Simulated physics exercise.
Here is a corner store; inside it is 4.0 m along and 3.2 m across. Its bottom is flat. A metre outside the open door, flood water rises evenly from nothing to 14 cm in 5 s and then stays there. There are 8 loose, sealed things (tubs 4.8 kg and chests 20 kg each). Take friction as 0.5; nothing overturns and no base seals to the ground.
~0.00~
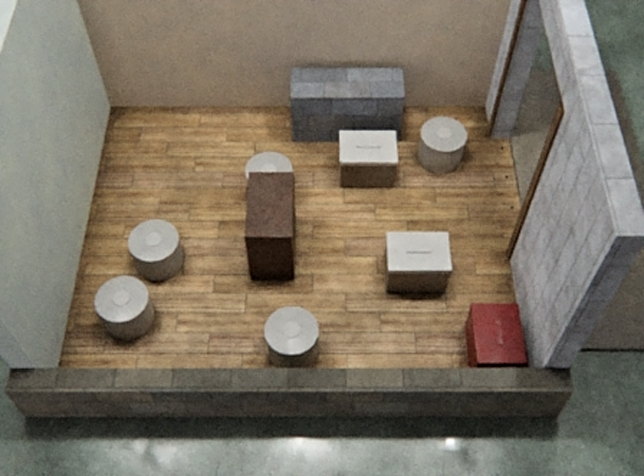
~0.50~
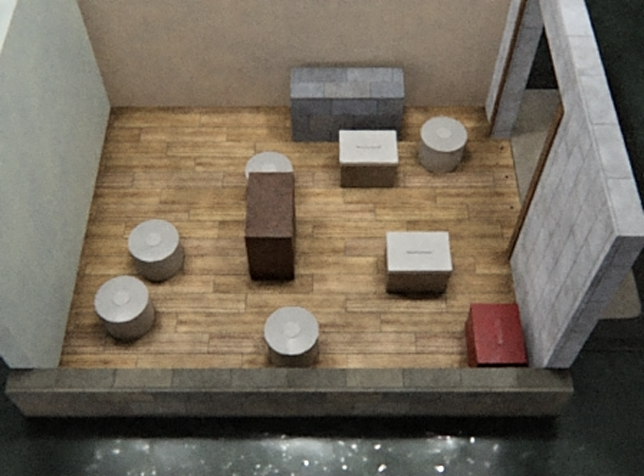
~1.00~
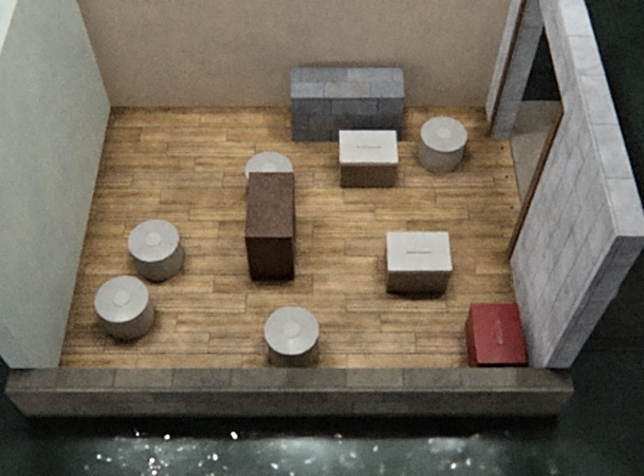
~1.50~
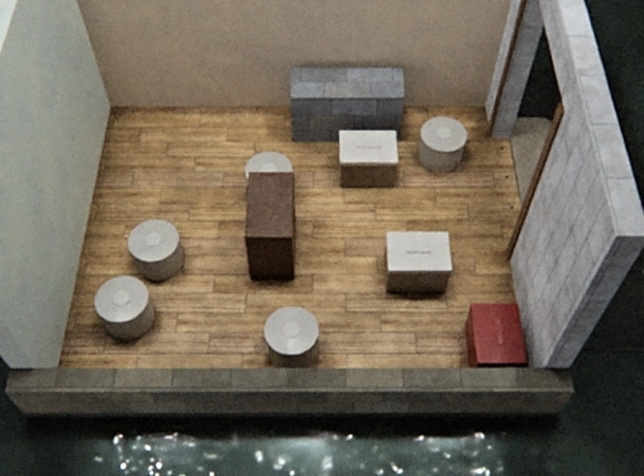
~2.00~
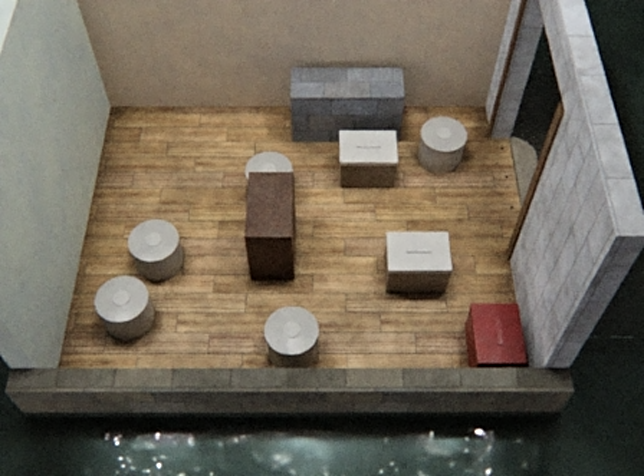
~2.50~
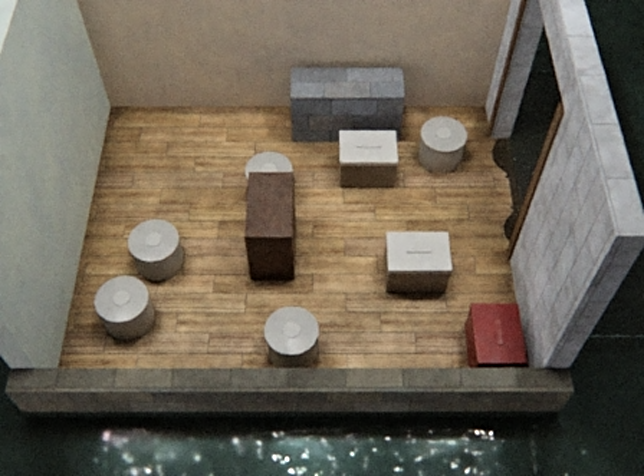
Dark water spreads around a small wood-floored room while the tubs and chests inside stay still.
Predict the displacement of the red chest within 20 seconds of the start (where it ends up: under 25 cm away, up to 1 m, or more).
The red chest travels far.
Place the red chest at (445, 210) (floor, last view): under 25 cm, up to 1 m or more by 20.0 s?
It gets carried off.
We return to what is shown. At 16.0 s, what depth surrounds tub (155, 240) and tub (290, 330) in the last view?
About 9 and 11 cm.
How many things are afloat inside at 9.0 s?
At that moment 3.
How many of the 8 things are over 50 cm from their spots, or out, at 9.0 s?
1 of them.
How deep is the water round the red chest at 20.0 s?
Roughly 12 cm.
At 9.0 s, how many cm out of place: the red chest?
About 0 cm.
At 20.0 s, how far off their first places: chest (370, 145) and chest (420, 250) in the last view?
In turn: 250 cm, 60 cm.
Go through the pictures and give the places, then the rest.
In the first picture, the red chest at (499, 333) rests on the ground; 0.0 m2 under water; 0 of 8 have shifted.
In the second picture, the red chest at (499, 333), on the bottom; 0.0 m2 under water; 0 of 8 have shifted.
In the third picture, the red chest at (499, 333) rests on the ground; 0.0 m2 under water; 0 of 8 have shifted.
In the fourth picture, the red chest at (499, 333) rests on the ground; 0.0 m2 under water; 0 of 8 have shifted.
In the fifth picture, the red chest at (499, 333) rests on the ground; 0.0 m2 under water; 0 of 8 have shifted.
In the sixth picture, the red chest at (499, 333), on the bottom; water covers 0.0 m2; 0 of 8 have shifted.
After 4.0 s the red chest is near (499, 333), 0.0 m from its start, aground; 0 afloat.
After 9.0 s the red chest is near (499, 333), 0.0 m from its start, aground; 3 afloat.
After 16.0 s the red chest is near (487, 288), 0.4 m from its start, afloat; 7 afloat.
After 20.0 s the red chest is near (409, 216), 1.3 m from its start, afloat; 8 afloat.
